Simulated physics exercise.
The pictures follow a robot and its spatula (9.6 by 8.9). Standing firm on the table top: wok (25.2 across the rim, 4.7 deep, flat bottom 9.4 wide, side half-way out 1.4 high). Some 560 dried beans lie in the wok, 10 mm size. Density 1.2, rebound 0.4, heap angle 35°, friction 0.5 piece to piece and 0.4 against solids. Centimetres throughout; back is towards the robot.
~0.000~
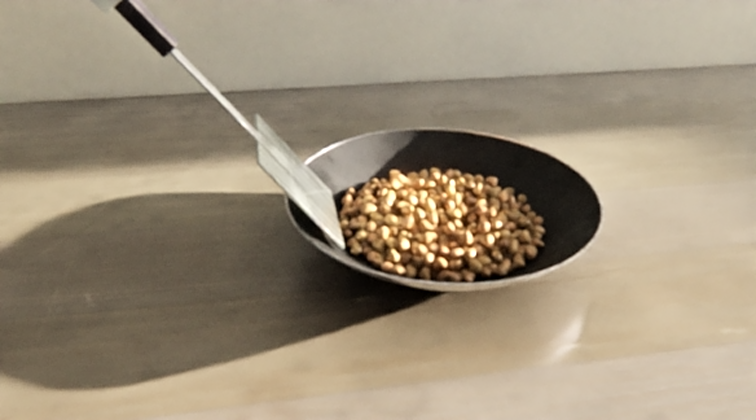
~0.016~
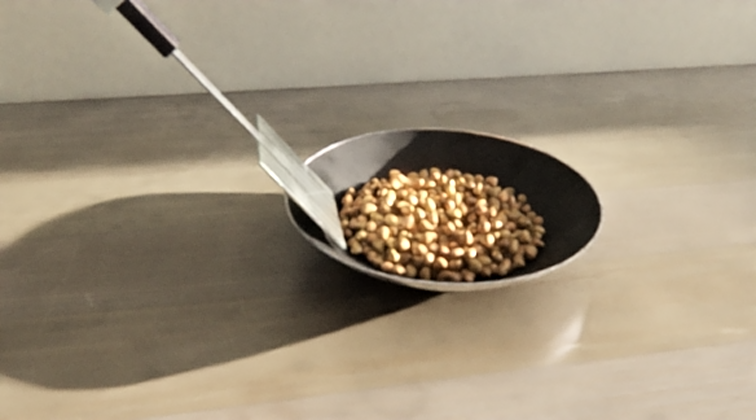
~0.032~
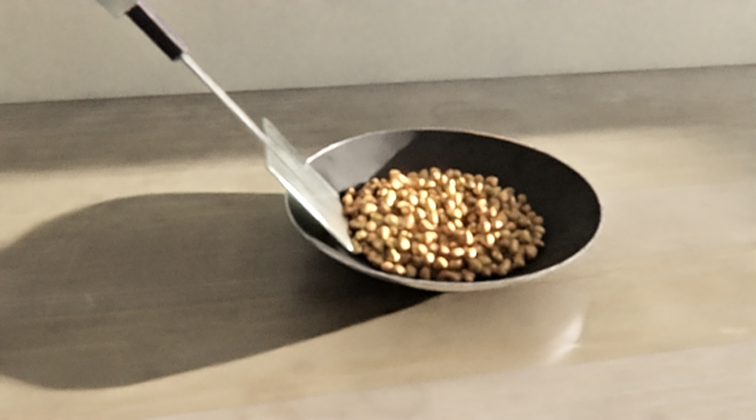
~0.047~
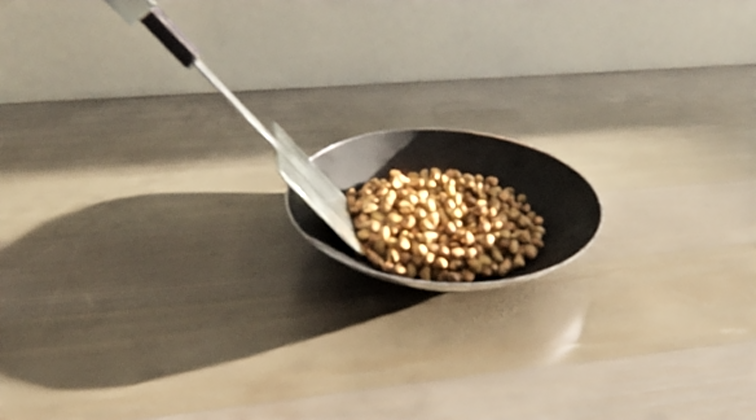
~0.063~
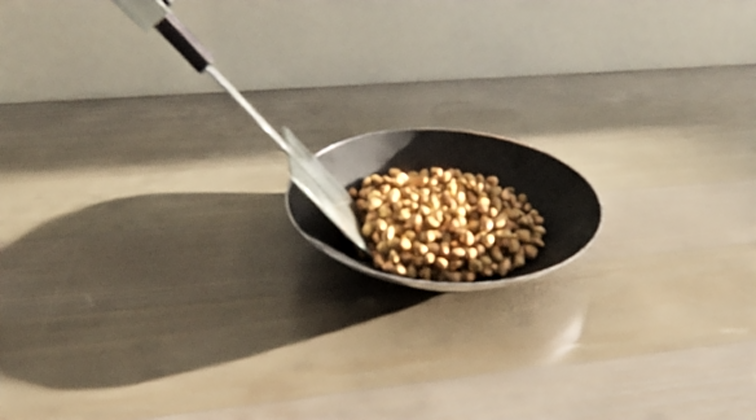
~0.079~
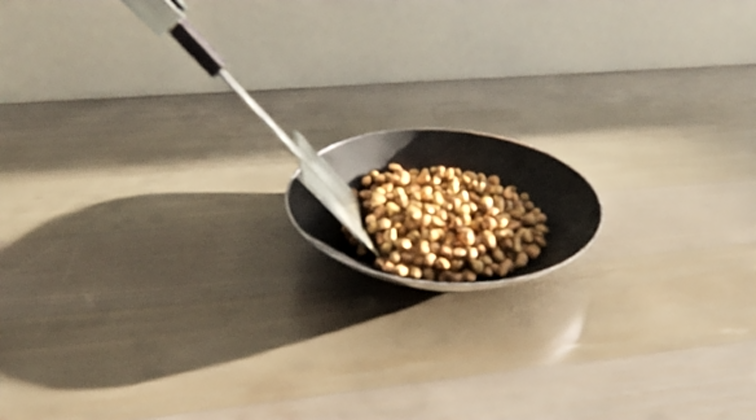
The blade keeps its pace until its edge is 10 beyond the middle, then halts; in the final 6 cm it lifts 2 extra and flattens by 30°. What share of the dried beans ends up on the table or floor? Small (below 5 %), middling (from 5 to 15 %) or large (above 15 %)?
Answer: Large; above 15 % of the dried beans finish on the table or floor.
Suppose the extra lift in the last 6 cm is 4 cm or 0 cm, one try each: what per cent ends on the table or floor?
About 40 and 45 per cent.
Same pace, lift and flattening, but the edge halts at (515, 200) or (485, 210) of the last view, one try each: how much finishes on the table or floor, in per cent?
Some 15 and 0 per cent.
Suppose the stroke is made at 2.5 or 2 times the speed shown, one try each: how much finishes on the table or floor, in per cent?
Some 65 and 60 per cent.
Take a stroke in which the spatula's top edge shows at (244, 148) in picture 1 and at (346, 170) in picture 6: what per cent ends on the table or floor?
Some 60 per cent.
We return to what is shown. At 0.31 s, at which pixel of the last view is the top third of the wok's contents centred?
At about (554, 175).
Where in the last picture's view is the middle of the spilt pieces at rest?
At about (639, 220).
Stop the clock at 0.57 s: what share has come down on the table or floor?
About 45 per cent.
After 0.19 s, sloping 53°, highest piece 7 above the table; 565 in the wok.
After 0.31 s, sloping 43°, highest piece 8 above the table; 513 in the wok, 5 on the table or floor, 47 on the blade or in flight.
After 0.57 s, sloping 23°, highest piece 6 above the table; 308 in the wok, 253 on the table or floor, 4 on the blade or in flight.
After 1.62 s, sloping 23°, highest piece 5 above the table; 308 in the wok, 257 on the table or floor.
At rest, 308 in the wok, 257 on the table or floor. That is 45 % on the table or floor.
